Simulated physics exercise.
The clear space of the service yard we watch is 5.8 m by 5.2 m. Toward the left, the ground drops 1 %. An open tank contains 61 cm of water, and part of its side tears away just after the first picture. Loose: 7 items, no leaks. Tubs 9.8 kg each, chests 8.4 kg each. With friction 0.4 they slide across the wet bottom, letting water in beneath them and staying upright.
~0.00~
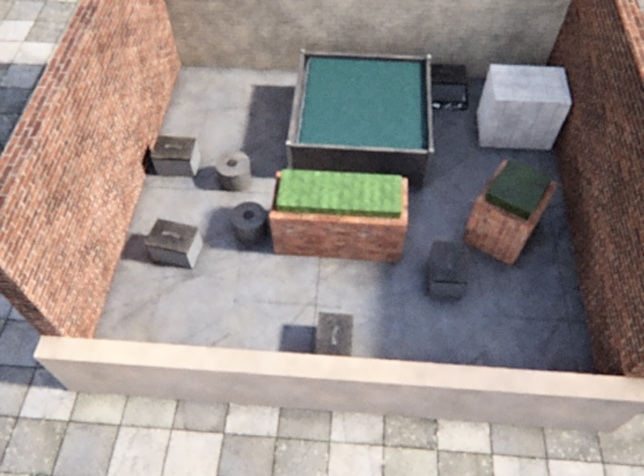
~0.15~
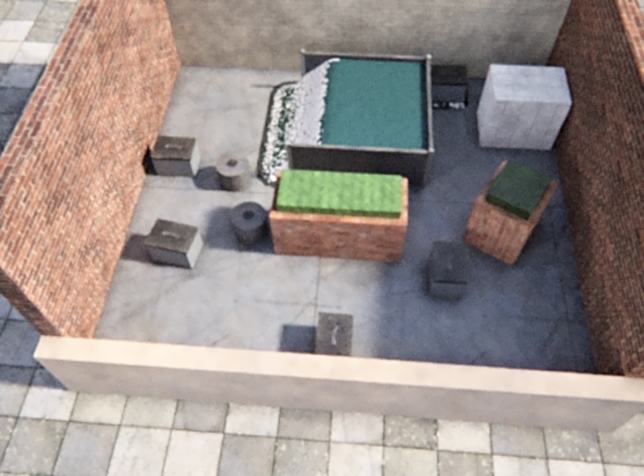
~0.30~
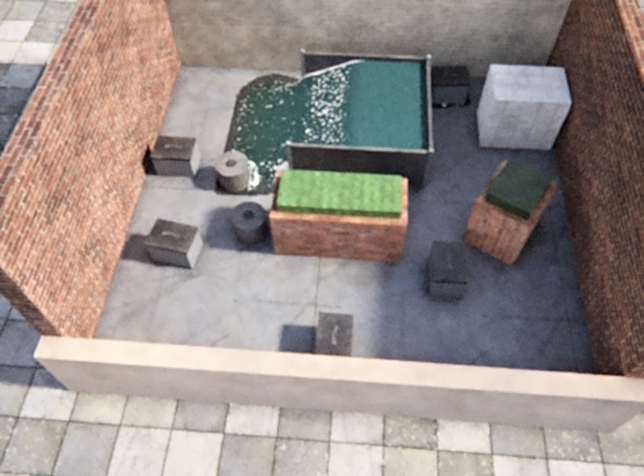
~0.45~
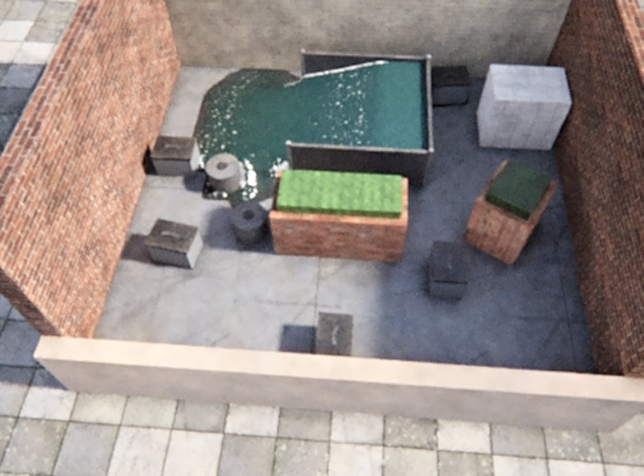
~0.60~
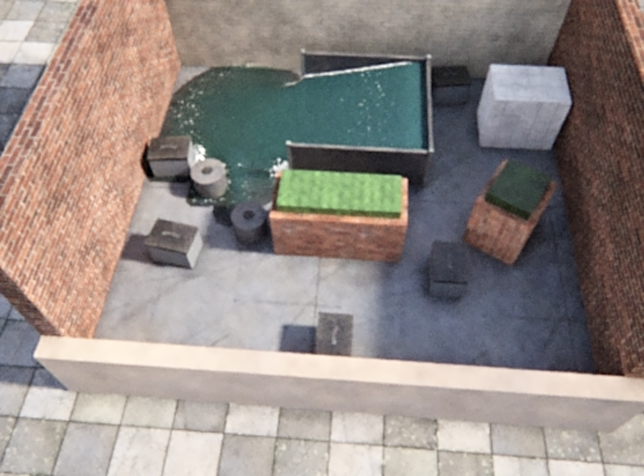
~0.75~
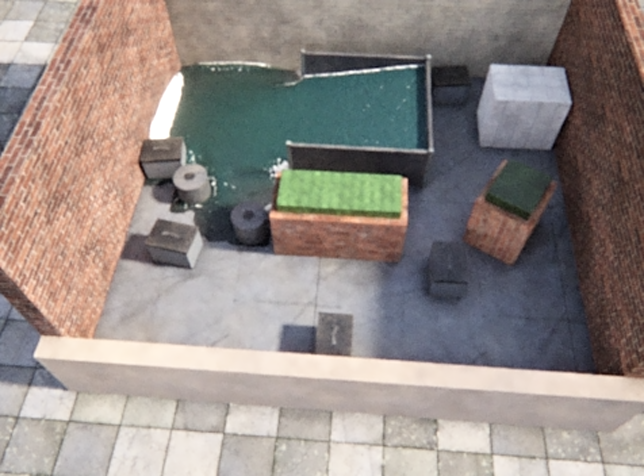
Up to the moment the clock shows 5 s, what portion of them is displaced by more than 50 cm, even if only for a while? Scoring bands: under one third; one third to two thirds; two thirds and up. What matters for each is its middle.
It is two thirds or beyond.
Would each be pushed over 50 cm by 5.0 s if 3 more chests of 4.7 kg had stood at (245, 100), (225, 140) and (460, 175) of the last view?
Each in turn ends up beyond the limit, beyond the limit, within the limit.
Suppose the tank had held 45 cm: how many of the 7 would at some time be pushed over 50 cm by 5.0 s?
I count 6 of them in that case.
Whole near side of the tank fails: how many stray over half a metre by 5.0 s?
The answer would then be 6.
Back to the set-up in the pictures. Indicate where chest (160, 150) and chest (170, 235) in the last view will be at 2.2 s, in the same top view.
(131, 245) and (186, 293), roughly.
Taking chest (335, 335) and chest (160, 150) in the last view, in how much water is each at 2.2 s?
Some 0 cm at the first, some 17 cm at the second.
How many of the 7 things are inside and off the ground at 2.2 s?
By my count, 1.
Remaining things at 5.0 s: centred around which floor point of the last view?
Around (444, 266).
After 1.1 s 1 of 7 are over 50 cm from their spots; 1 afloat.
After 2.2 s 3 of 7 are over 50 cm from their spots; 1 afloat.
After 3.5 s 3 of 7 are over 50 cm from their spots; 3 afloat.
After 5.0 s 5 of 7 are over 50 cm from their spots, and 5 have been at some point; 2 afloat.
